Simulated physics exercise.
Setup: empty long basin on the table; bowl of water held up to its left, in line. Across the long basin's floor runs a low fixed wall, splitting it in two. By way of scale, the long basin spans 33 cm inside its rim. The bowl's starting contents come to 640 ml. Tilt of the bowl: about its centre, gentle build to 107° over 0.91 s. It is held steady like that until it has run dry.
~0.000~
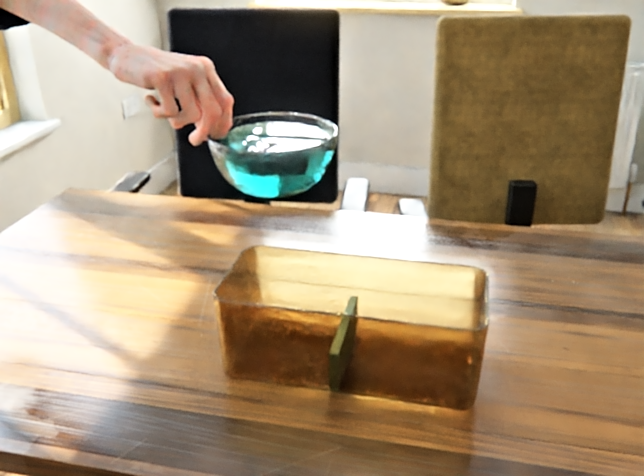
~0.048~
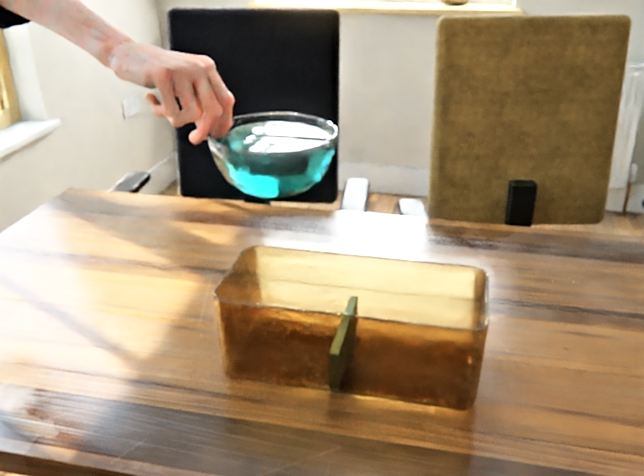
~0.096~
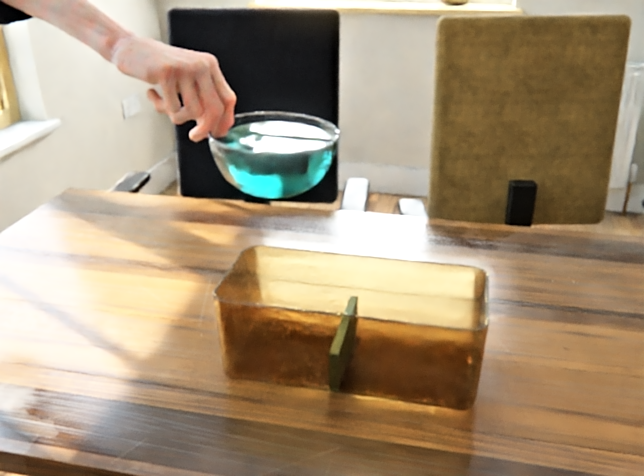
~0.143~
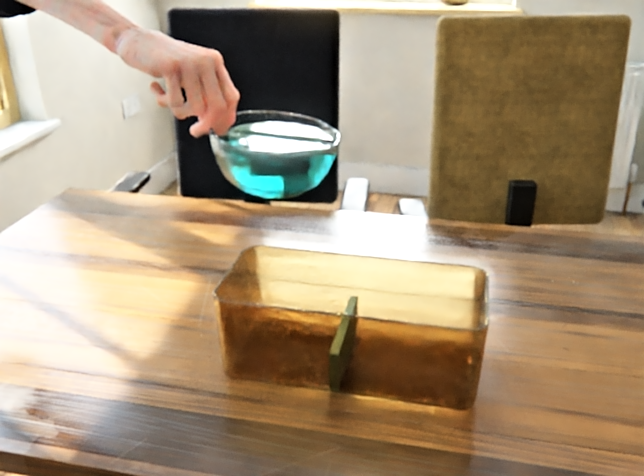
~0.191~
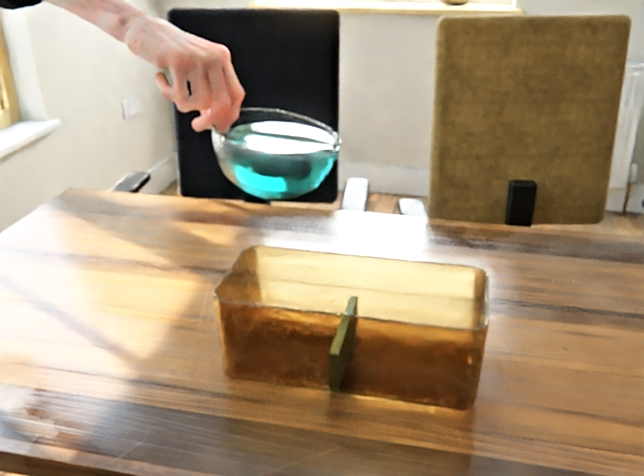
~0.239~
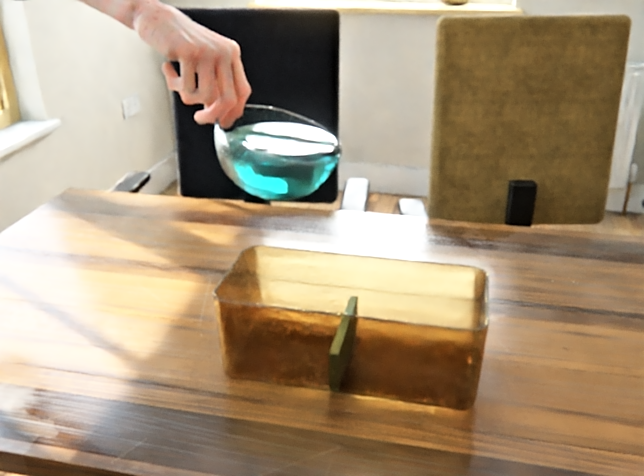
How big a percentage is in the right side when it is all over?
Roughly 88 per cent is in the right side.
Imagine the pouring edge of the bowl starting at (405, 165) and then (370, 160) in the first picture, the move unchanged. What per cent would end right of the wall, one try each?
The first try gives 95 percent and the second 95 percent.
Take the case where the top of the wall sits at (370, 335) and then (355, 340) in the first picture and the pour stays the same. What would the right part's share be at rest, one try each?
In turn about 70 and 75 per cent.
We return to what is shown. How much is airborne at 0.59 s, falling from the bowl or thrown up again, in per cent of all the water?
I'd put it at about 46 percent.
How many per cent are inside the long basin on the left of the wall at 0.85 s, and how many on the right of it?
I'd put the left at some 7 and the right at some 88.
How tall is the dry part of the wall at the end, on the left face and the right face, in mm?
Close to 52 mm left and close to 32 mm right.
After 0.59 s the tilt is 78° and 27 per cent is still to pour, 0 is left of the wall and 27 right of it.
After 0.85 s the tilt is 106° and 0 per cent is still to pour, 7 is left of the wall and 87 right of it.
After 1.12 s the tilt is 107° and 0 per cent is still to pour, 11 is left of the wall and 88 right of it.
After 1.41 s the tilt is 107° and 0 per cent is still to pour, 11 is left of the wall and 88 right of it.
In the end 11 per cent lies left of the wall, 88 right of it and 1 outside.
